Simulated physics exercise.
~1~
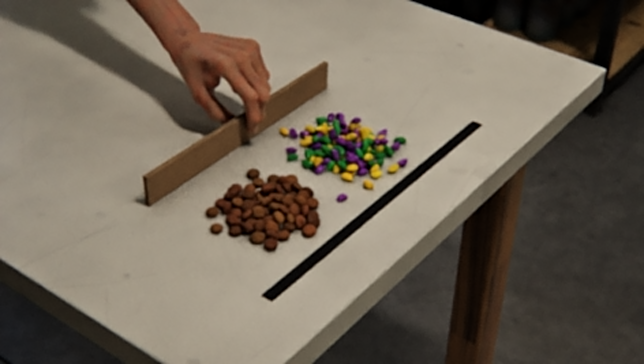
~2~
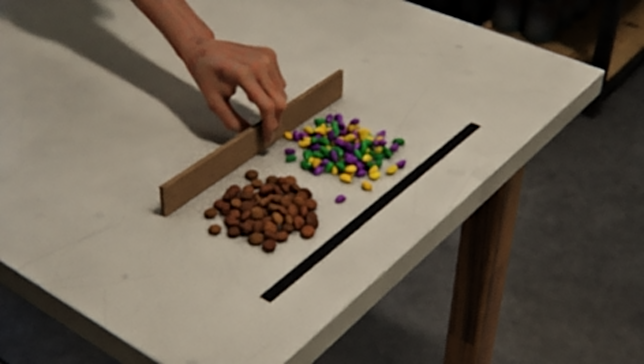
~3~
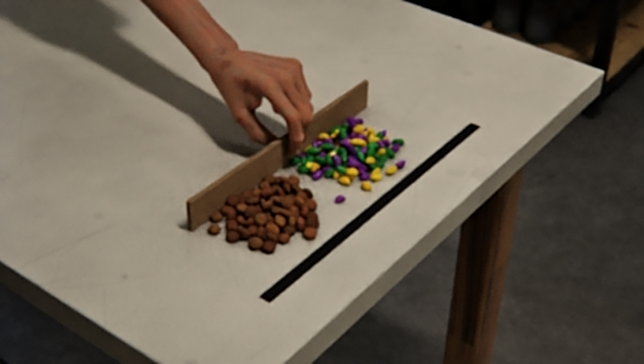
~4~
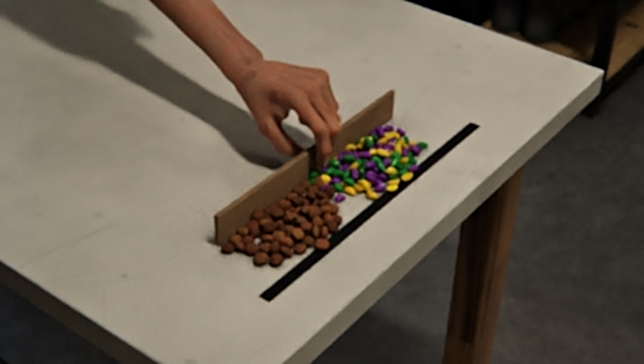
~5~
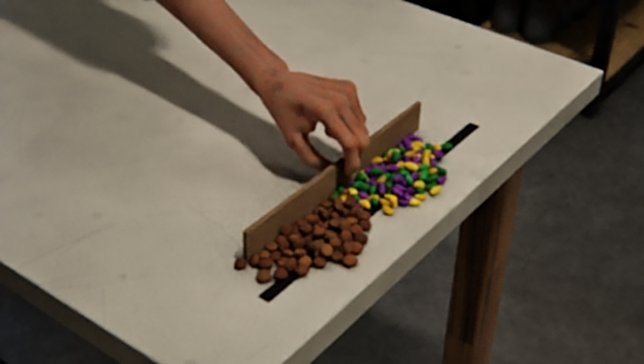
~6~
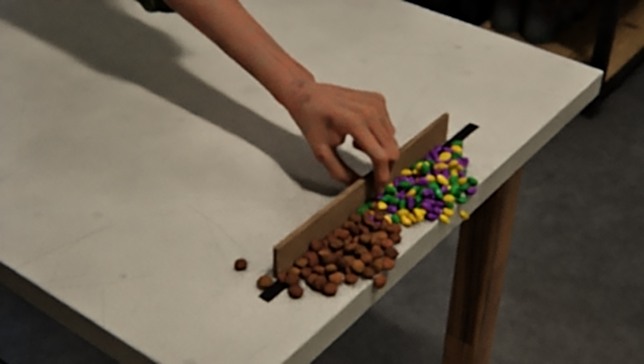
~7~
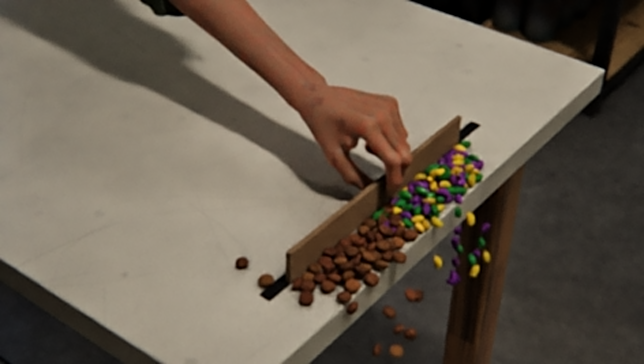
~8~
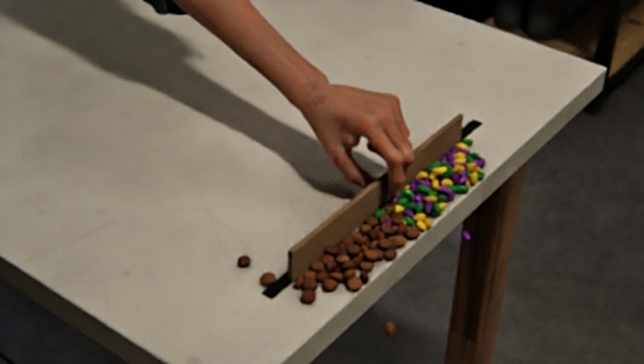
On a table, a hand pushes a card to black tape, spilling some of both heaps.
